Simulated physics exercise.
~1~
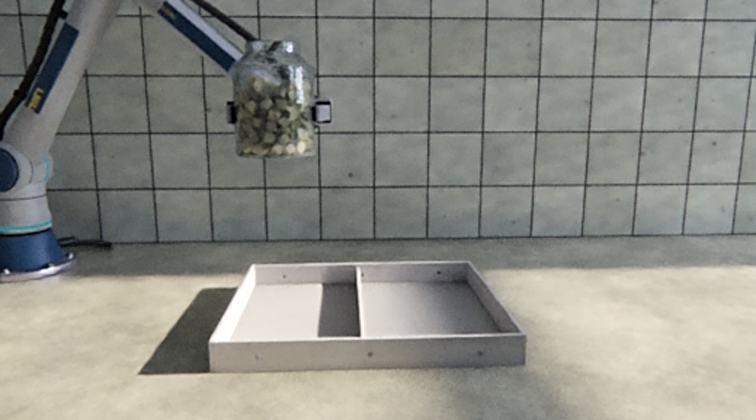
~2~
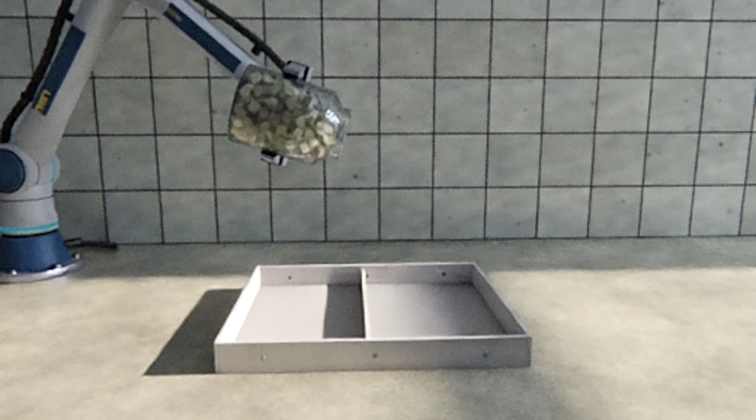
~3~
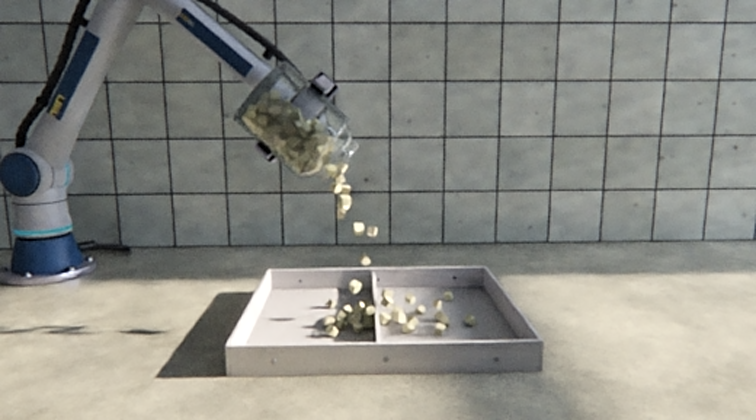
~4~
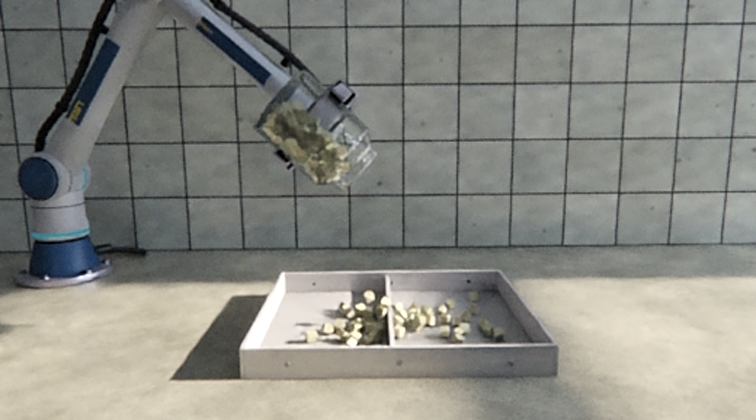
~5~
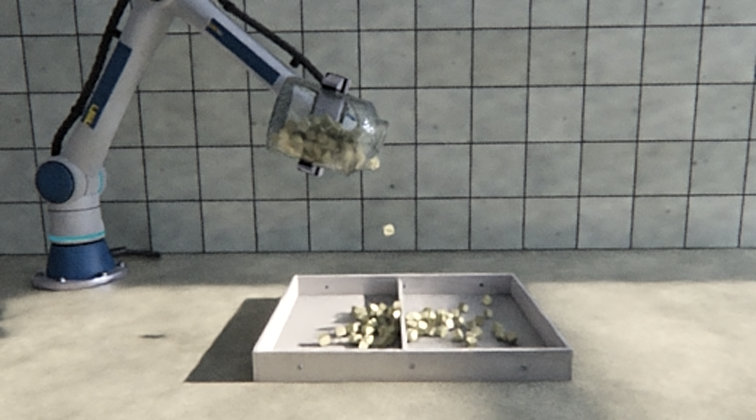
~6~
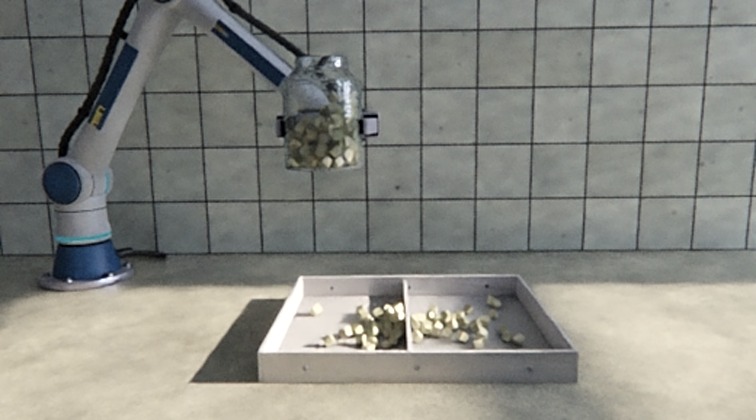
On a concrete table by a tiled wall, a robot arm tips a jar, spilling pale cubes across both tray compartments, then rights it half-full.
